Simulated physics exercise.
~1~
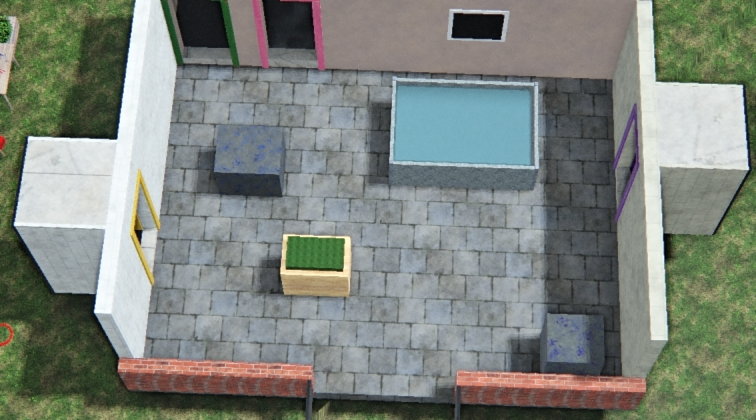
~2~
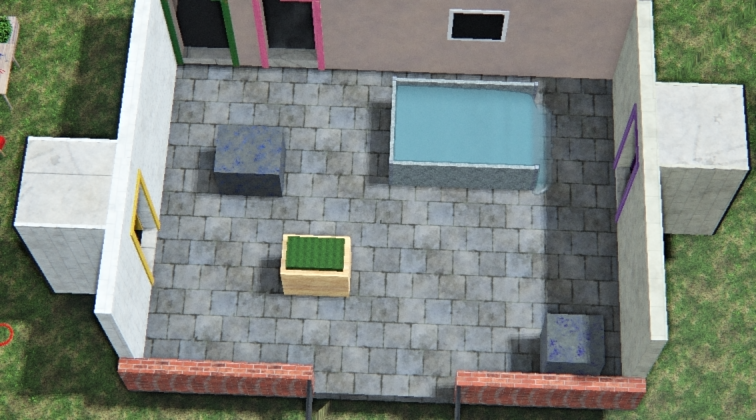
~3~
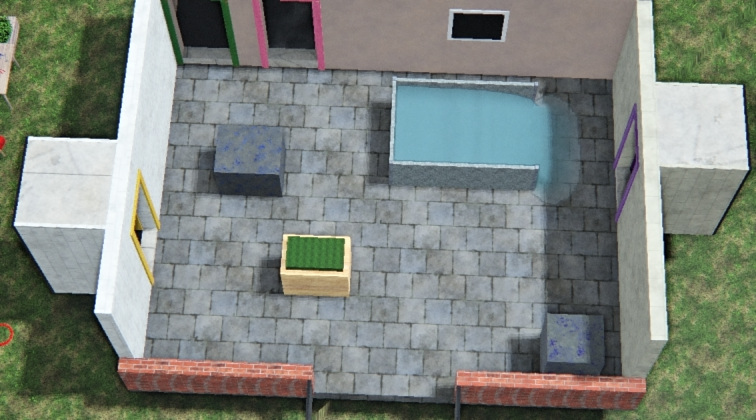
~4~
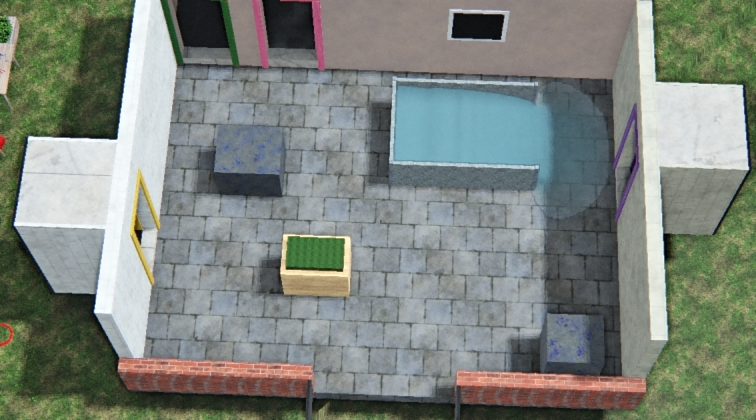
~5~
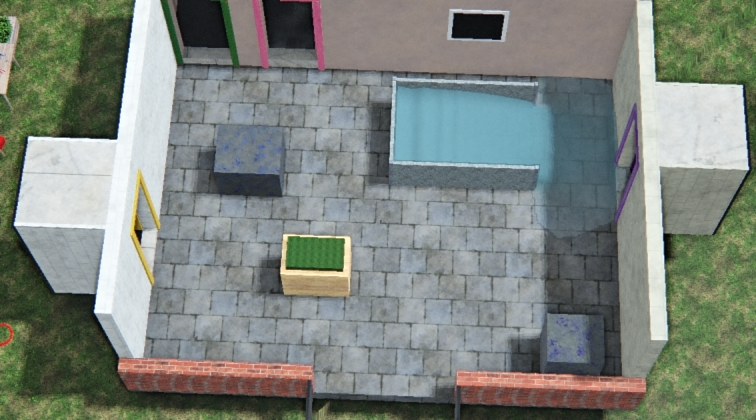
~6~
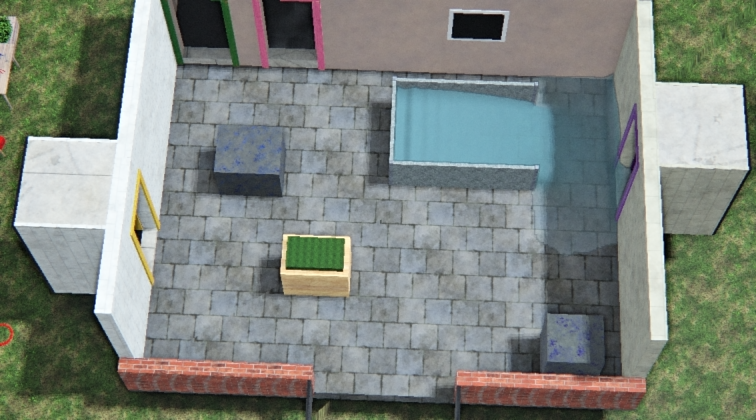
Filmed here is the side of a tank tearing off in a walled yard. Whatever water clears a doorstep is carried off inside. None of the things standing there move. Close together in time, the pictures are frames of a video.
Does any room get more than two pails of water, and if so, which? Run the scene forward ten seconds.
Result: The purple door exceeds two buckets. The yellow door does not exceed two buckets. The pink door does not exceed two buckets. The green door does not exceed two buckets.
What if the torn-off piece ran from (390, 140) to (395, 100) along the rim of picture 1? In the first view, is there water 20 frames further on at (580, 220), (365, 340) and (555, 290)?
Spot one ends up untouched by the spill, spot two untouched by the spill, spot three untouched by the spill.
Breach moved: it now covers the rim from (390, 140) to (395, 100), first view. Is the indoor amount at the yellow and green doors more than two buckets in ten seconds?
Check - yellow door: Comes out below; green door: Comes out above.
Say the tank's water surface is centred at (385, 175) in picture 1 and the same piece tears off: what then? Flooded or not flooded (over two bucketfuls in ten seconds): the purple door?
Result for purple: It tops the limit.
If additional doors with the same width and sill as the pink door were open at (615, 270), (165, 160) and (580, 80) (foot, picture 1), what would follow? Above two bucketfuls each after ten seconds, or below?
In that order: Is under, is under, takes more.
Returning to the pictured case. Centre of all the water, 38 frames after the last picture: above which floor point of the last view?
It is around (442, 205).
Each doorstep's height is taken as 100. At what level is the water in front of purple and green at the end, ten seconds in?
The first comes to about 60 percent, the second to about 30 percent.
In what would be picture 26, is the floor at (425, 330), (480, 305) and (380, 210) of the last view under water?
Result, in the order given: Wetted / wetted / not wetted.
A moment on, water covers 15 % of the floor; the purple door over two buckets in, the yellow door not reached, the pink door not reached, the green door not reached.
Next, water covers 20 % of the floor; the purple door far over two buckets in, the yellow door not reached, the pink door not reached, the green door not reached.
Then, water covers 40 % of the floor; the purple door far over two buckets in, the yellow door not reached, the pink door wet at the sill, nothing in, the green door wet at the sill, nothing in.
Later, water covers 75 % of the floor; the purple door far over two buckets in, the yellow door wet at the sill, nothing in, the pink door wet at the sill, nothing in, the green door wet at the sill, nothing in.
In the end, water covers 95 % of the floor; the purple door far over two buckets in, the yellow door wet at the sill, nothing in, the pink door wet at the sill, nothing in, the green door wet at the sill, nothing in.
